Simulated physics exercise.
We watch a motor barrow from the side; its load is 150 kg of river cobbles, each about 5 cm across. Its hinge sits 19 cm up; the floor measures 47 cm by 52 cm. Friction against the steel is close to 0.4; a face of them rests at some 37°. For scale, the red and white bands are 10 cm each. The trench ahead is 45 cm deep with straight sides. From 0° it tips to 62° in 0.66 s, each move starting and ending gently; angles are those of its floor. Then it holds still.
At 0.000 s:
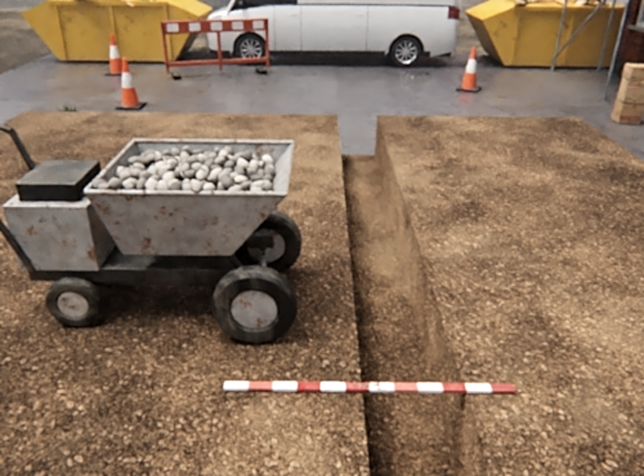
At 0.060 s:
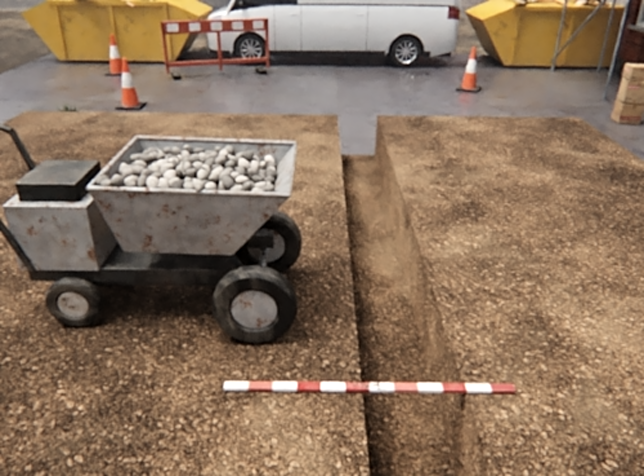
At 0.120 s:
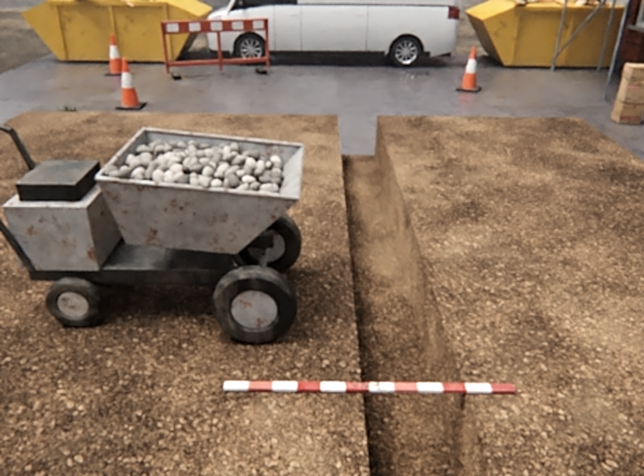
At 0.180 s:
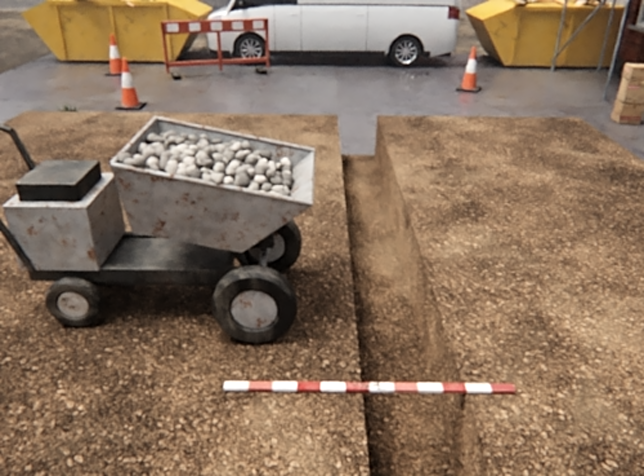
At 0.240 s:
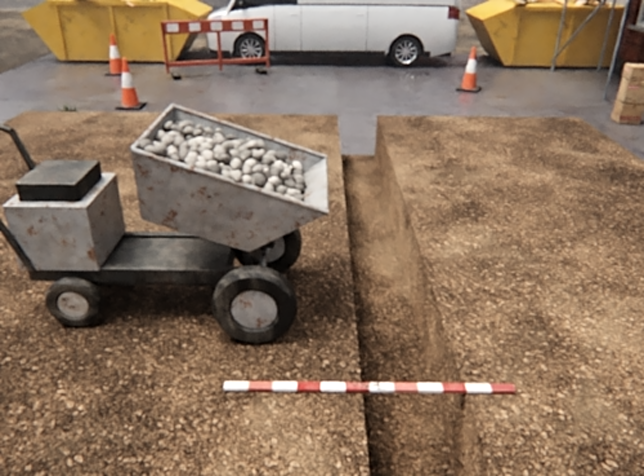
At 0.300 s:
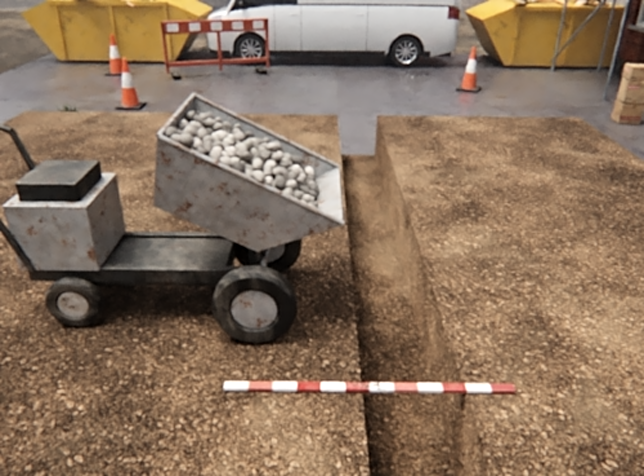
Grey skip of a motor barrow tilting steadily to the right beside a trench, its load of rounded stones shifting with it.
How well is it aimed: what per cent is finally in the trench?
Roughly 59 per cent ends in the trench.
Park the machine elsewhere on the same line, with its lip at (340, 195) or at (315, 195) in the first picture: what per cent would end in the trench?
About 25 and 40 per cent.
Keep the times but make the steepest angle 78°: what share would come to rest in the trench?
In that case some 70 per cent.
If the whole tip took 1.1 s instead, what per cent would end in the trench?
Then about 70 per cent.
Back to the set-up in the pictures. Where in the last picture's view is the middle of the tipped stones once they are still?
Around (414, 359).
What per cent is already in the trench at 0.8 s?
Some 20 per cent.
After 0.5 s the floor is at 53°; 100 % in the skip; the foremost stones are at (358, 227).
After 0.8 s the floor is at 62°; 79 % in the skip, 20 % in the trench, 1 % past the trench; the foremost stones are at (444, 281).
After 1.1 s the floor is at 62°; 42 % in the skip, 31 % in the trench, 27 % past the trench; the foremost stones are at (570, 296).
After 3.1 s the floor is at 62°; 13 % in the skip, 59 % in the trench, 28 % past the trench; the foremost stones are past the picture's edge.
